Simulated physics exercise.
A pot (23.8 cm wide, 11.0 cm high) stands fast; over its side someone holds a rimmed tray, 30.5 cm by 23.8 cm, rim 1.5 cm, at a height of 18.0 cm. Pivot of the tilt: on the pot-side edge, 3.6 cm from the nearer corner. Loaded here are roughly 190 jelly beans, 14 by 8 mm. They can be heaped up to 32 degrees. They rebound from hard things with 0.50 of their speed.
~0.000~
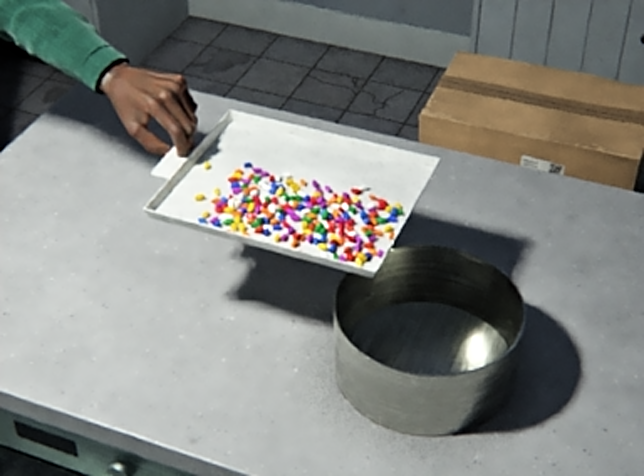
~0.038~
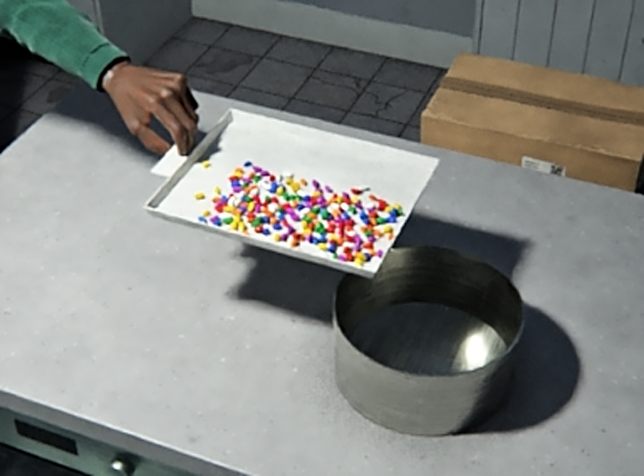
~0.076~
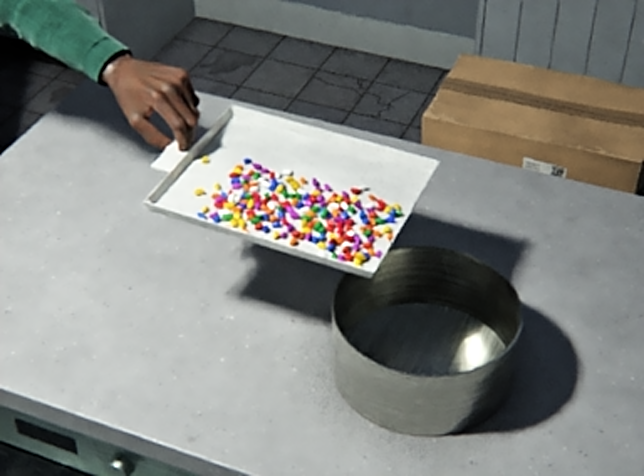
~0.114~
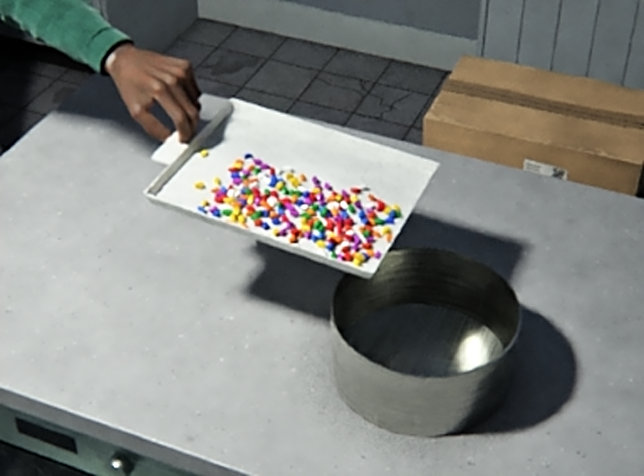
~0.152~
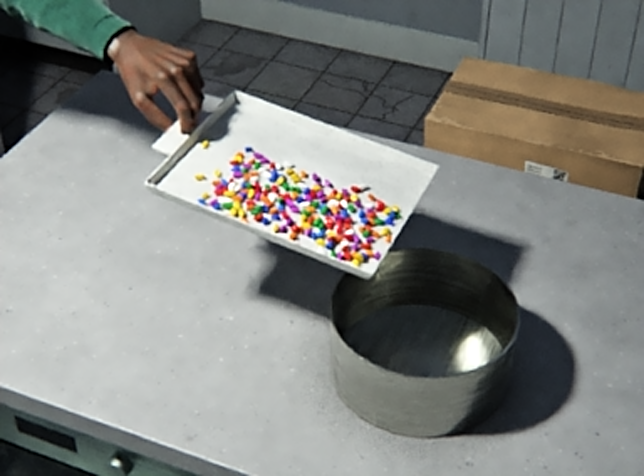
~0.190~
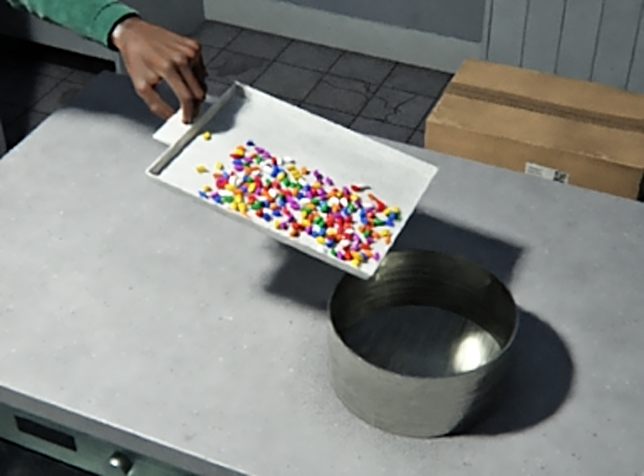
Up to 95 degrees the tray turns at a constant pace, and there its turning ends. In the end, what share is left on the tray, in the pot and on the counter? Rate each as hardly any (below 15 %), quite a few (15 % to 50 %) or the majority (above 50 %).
I would put it this way: Tray: Hardly any, pot: The majority, counter: Quite a few.
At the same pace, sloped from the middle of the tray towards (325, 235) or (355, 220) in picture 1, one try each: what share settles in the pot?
First try: Around 90 percent; second try: Around 100 percent.
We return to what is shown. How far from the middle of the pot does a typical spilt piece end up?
Roughly 20 cm from the centre.
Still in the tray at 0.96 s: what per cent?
Estimate: Near 45 in a hundred.
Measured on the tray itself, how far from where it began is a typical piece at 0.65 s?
Displacement on the tray: About 10 cm.
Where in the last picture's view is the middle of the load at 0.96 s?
Load centre: About (416, 256) px.
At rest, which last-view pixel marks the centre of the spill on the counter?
Middle of the spill at rest: Roughly (459, 282).
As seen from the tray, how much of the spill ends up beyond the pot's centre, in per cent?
Some 50 per cent of the spill lies beyond the centre.
After 0.65 s, tilt 51 degrees; the tray holds 100 %, the pot 0 %.
After 0.96 s, tilt 78 degrees; the tray holds 45 %, the pot 35 %.
After 1.37 s, tilt 95 degrees; the tray holds 0 %, the pot 65 %.
By 2.4 s all is still; tray 0 %, pot 65 %, counter 35 %.
